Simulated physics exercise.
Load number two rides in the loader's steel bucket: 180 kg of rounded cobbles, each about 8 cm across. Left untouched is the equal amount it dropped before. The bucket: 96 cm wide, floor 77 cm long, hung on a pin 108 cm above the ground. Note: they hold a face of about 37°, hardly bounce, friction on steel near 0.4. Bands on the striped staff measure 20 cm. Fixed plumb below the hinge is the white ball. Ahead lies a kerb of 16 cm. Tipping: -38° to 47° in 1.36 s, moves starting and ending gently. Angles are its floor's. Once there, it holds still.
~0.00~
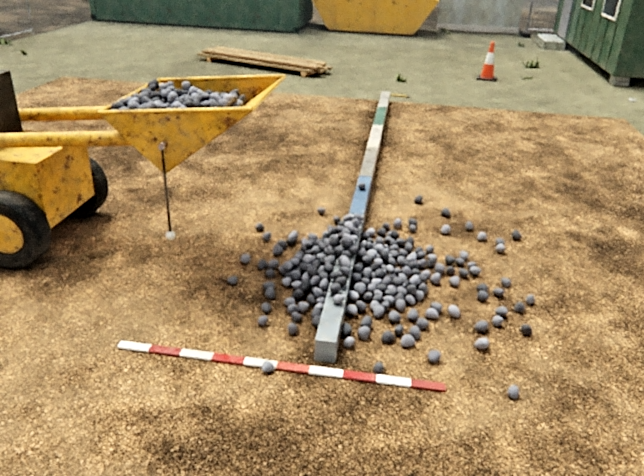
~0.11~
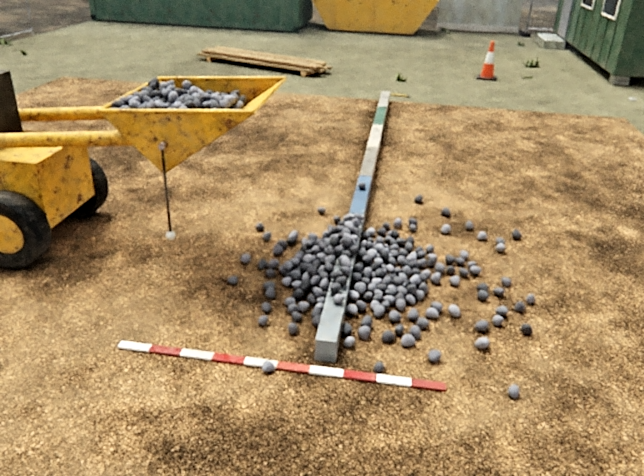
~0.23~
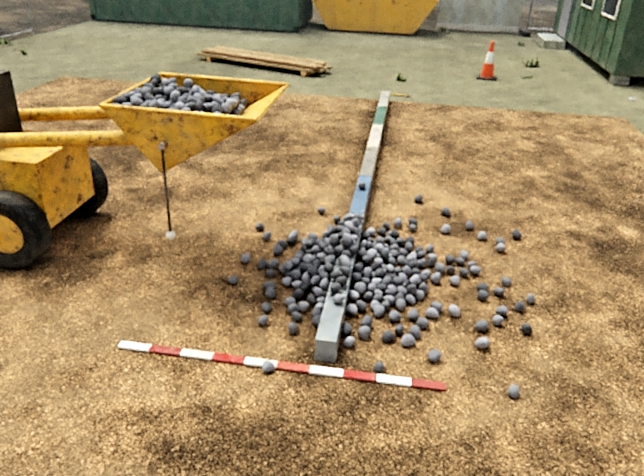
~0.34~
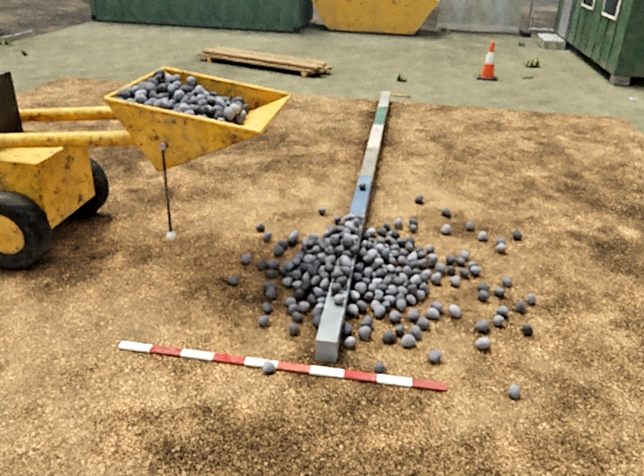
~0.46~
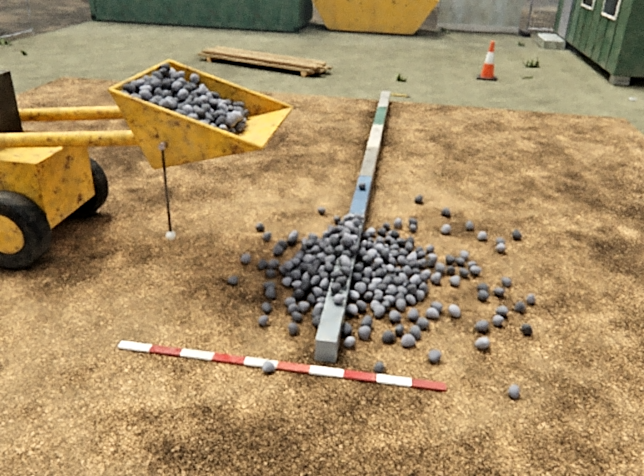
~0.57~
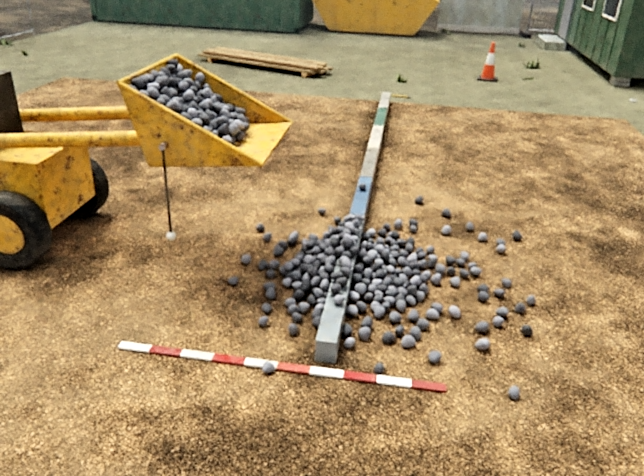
A yellow loader's bucket full of grey stones slowly tilted its front edge downward on the left, while the pile of stones lying around the long kerb on the ground stayed still.
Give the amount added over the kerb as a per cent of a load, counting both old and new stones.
About 0 per cent of a load.
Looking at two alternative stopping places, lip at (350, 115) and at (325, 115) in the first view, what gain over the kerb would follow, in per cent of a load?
I'd expect near 65 per cent first and near 25 per cent next.
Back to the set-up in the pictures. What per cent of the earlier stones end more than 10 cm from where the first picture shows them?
Roughly 0 per cent of them.
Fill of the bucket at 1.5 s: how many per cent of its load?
Near 25 per cent of the load is held.
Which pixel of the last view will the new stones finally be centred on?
Roughly pixel (284, 255) in the last view.
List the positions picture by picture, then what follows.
The first picture shows lip at (253, 110), floor tilted -38°, highest stones at (182, 92). The earlier load is highest near (346, 238), 24 cm above ground level, 49 % on this side of the kerb, 51 % over the kerb.
In the second picture, the bucket is at -36°, its lip at (254, 112); the top of the load is at (173, 90); the stones move at 0.1 m/s on average.
In the third picture, the bucket is at -32°, its lip at (257, 120); the top of the load is at (165, 86); the stones move at 0.2 m/s on average.
The fourth picture shows lip at (261, 133), floor tilted -25°, highest stones at (163, 83); the stones move at 0.2 m/s on average.
The fifth picture shows lip at (262, 148), floor tilted -16°, highest stones at (167, 77); the stones move at 0.3 m/s on average.
The sixth picture shows lip at (262, 165), floor tilted -6°, highest stones at (174, 73); the stones move at 0.3 m/s on average.
After 1.0 s the floor is at 34°; in per cent of one load, 99 in the bucket, 50 on this side of the kerb, 51 over the kerb; the foremost stones are at (512, 277).
After 1.5 s the floor is at 47°; in per cent of one load, 23 in the bucket, 125 on this side of the kerb, 51 over the kerb; the foremost stones are at (512, 277).
After 1.8 s the floor is at 47°; in per cent of one load, 0 in the bucket, 149 on this side of the kerb, 51 over the kerb; the foremost stones are at (512, 277).
After 4.3 s the floor is at 47°; in per cent of one load, 0 in the bucket, 149 on this side of the kerb, 51 over the kerb; the foremost stones are at (512, 277). Net gain over the kerb, 0.
